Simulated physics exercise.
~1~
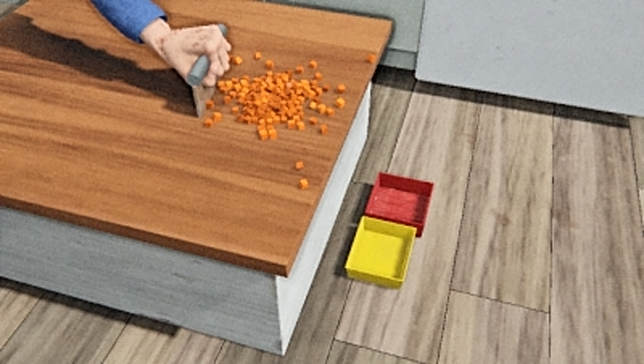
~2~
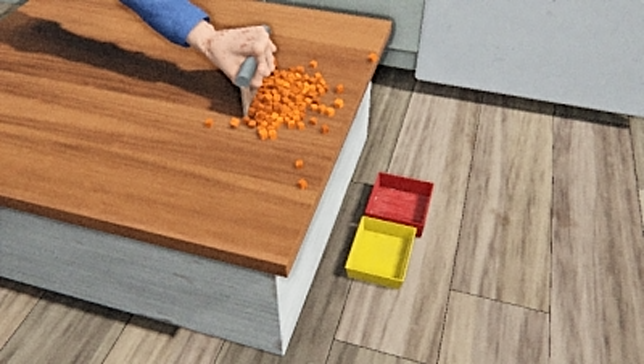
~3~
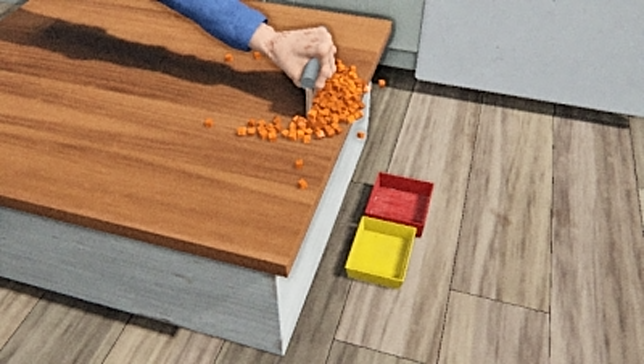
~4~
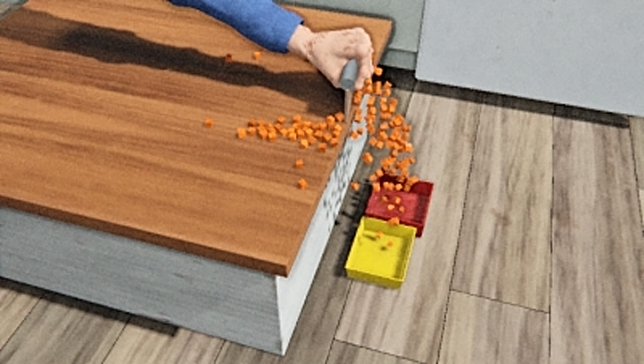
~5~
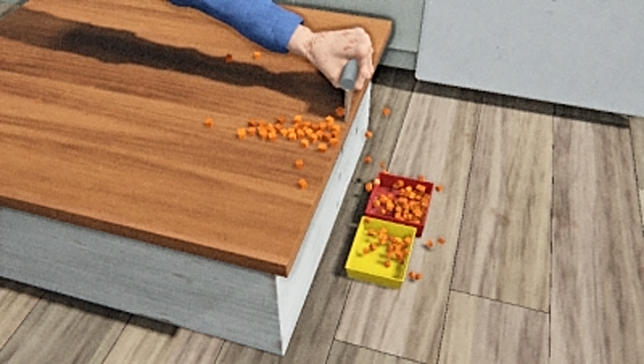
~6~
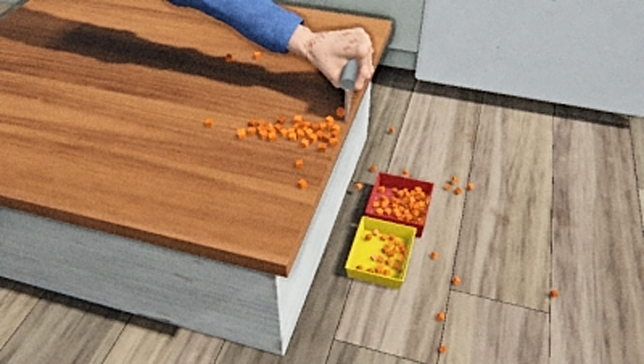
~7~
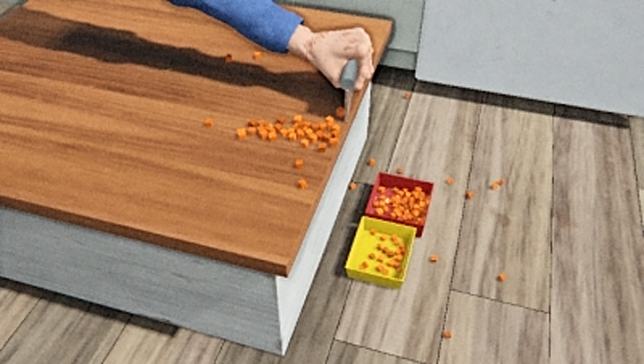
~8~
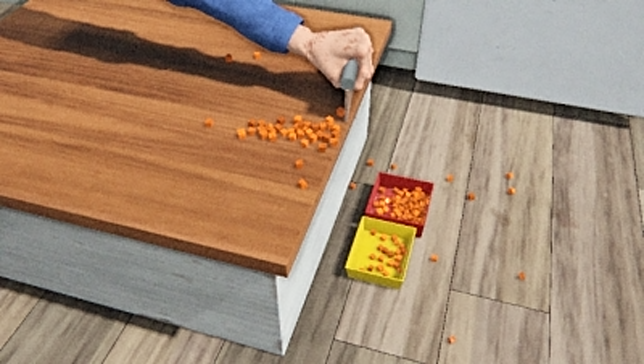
A hand pushed a scraper through a pile of orange carrot cubes, sweeping many rightward off a wooden tabletop, then stopped at the edge; most that fell landed in the red and yellow tins, some scattered across the floor, and others stayed on top.
